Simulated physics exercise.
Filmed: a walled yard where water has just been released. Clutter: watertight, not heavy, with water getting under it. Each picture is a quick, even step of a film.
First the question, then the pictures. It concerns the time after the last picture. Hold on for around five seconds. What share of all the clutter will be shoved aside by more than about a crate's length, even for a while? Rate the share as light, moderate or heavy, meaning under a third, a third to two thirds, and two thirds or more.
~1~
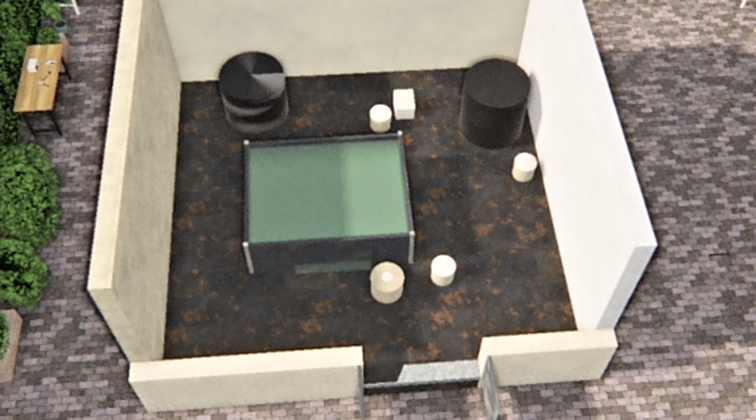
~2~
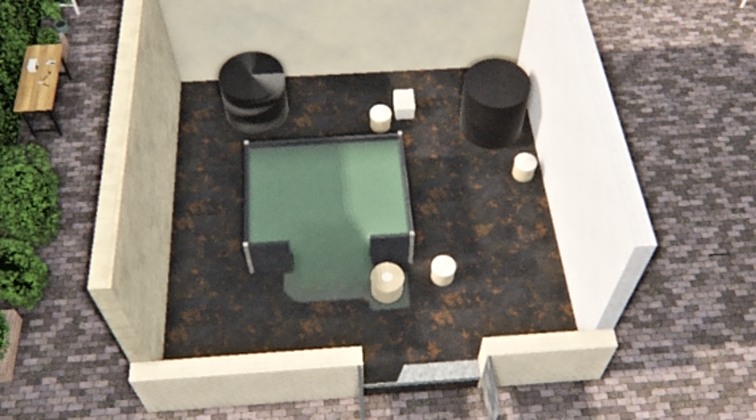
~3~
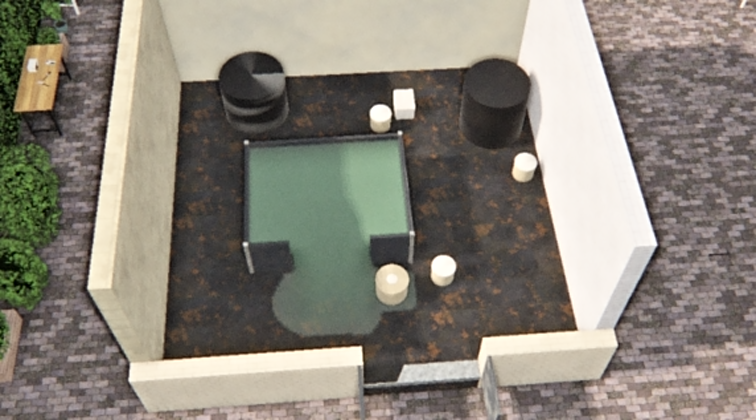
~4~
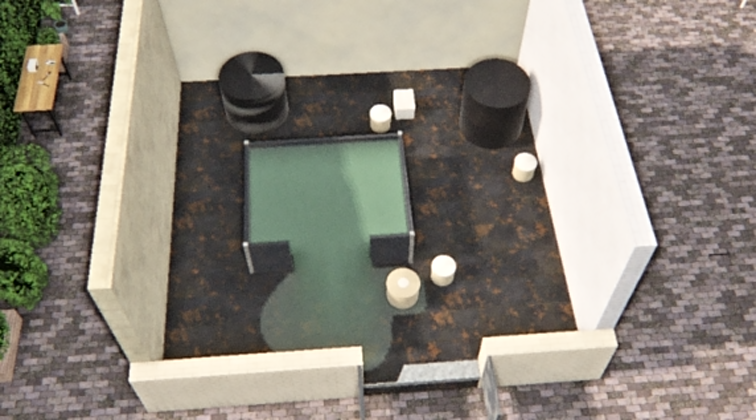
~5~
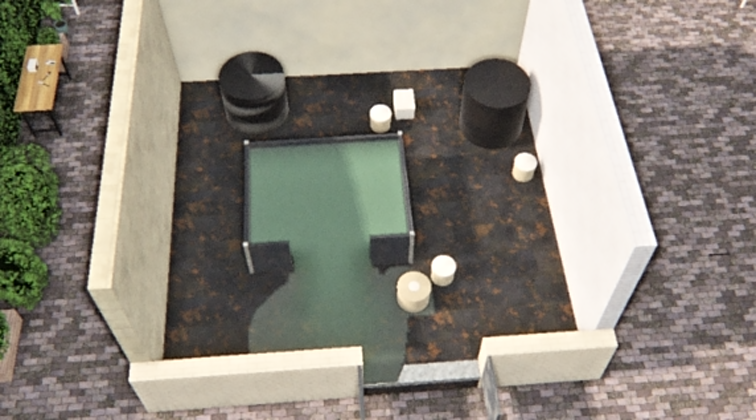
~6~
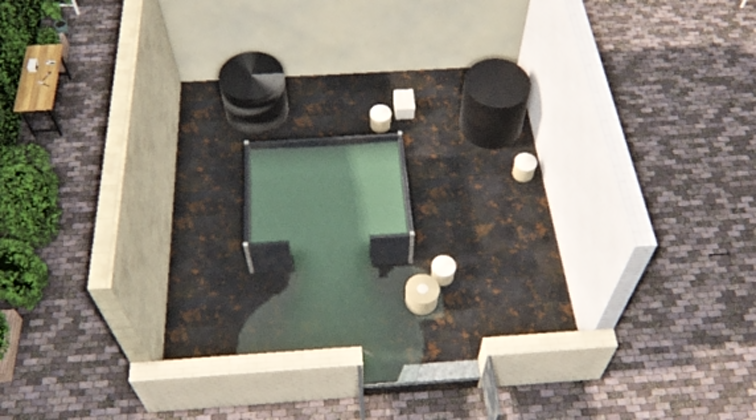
Light.
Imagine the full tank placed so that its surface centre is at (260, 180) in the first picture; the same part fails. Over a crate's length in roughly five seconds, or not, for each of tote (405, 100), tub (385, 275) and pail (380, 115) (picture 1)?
Taking them in turn: Kept near its start; got sent well off; kept near its start.
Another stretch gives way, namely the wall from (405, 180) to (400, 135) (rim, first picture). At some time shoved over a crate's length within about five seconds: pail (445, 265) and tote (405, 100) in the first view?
In order: Stopped short of it and reached that distance.
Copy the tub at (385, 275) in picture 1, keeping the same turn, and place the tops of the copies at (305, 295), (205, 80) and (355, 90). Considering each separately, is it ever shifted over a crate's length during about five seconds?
Displaced, stays put, stays put.
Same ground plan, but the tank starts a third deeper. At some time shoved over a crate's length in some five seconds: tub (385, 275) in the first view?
Lab note for this piece: Reached that mark.
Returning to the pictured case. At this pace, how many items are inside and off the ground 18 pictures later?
It adds up to 0.
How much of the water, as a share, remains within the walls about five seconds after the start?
Roughly 70 in a hundred.
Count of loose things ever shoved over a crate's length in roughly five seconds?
The total is 1.
A moment on, 1 of 5 are well off their spots; 0 afloat.
Next, 1 of 5 are well off their spots; 0 afloat.
Later, 1 of 5 are well off their spots; 0 afloat.
In the end, 1 of 5 are well off their spots, and 1 have been at some point; 0 afloat.
